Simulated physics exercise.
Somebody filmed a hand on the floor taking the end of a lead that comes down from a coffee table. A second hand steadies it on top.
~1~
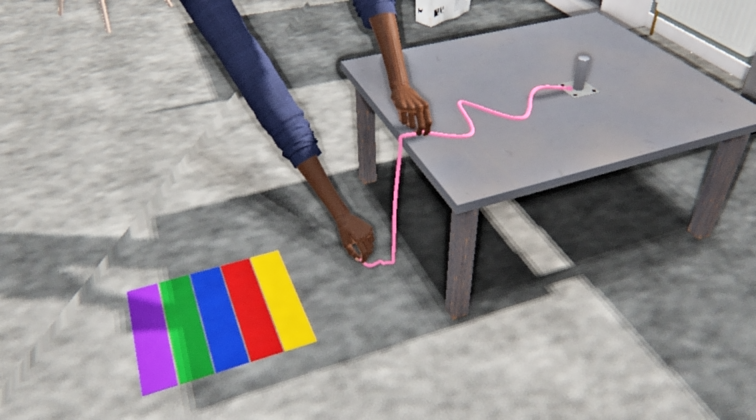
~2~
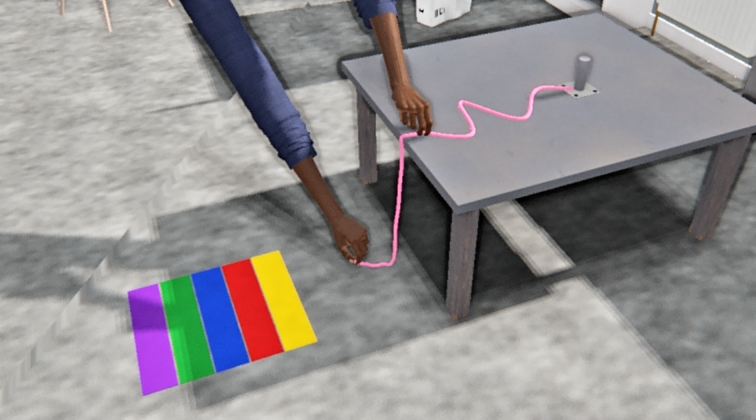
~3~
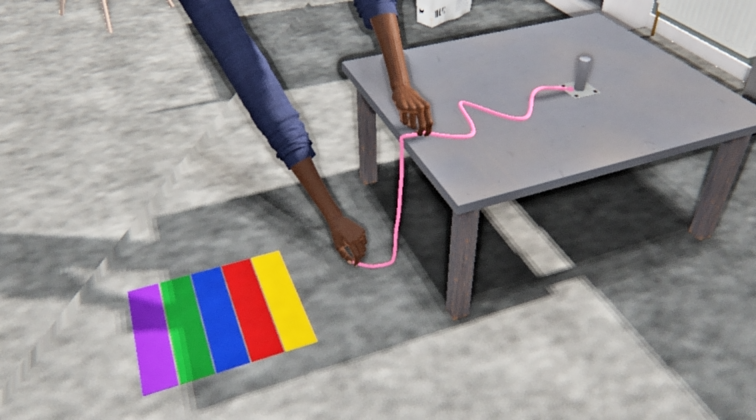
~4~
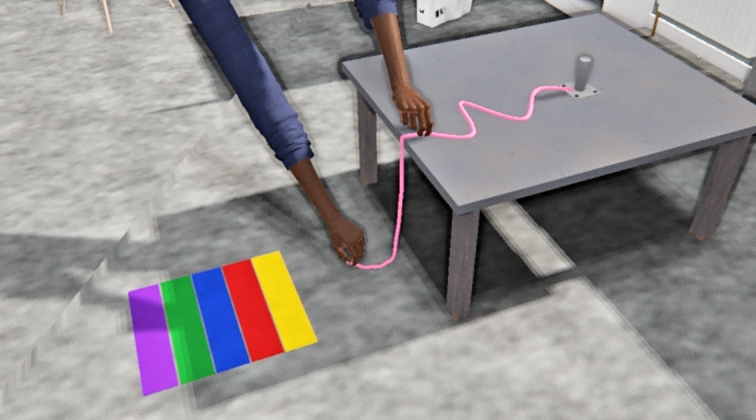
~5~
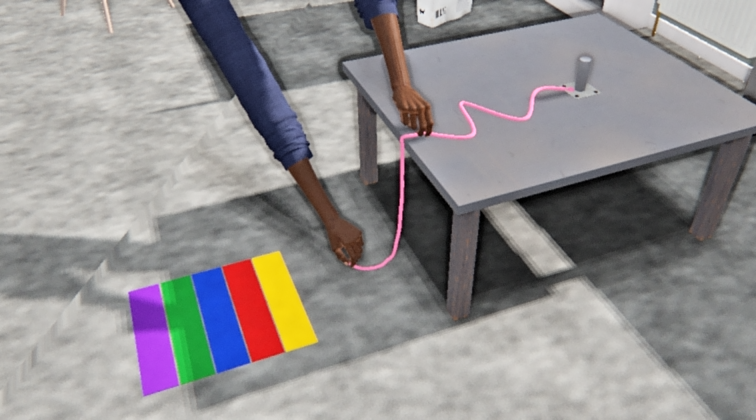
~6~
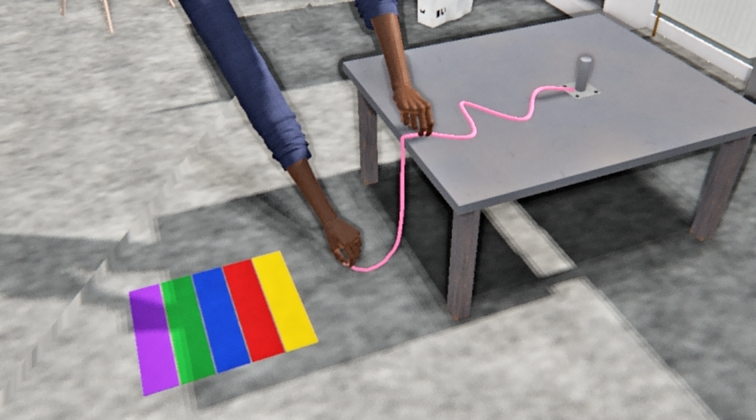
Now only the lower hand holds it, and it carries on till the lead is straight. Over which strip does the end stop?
The end stops over the purple strip.
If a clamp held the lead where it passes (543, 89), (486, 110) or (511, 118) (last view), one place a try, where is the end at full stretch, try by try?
About (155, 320), (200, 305) and (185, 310).
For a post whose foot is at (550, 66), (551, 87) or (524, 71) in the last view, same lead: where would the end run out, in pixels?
In that order: (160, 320), (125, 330) and (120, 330).
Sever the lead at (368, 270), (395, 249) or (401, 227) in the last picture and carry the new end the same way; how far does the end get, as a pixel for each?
Try by try, around (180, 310), (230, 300) and (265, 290).
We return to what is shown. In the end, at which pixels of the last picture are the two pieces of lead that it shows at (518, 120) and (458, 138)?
They go to (485, 114) and to (360, 167).
A little later, end near (215, 302); over blue.
Next, end near (174, 313); over green.
When it is tight, end near (148, 321); over purple. It gets as far as the purple strip.
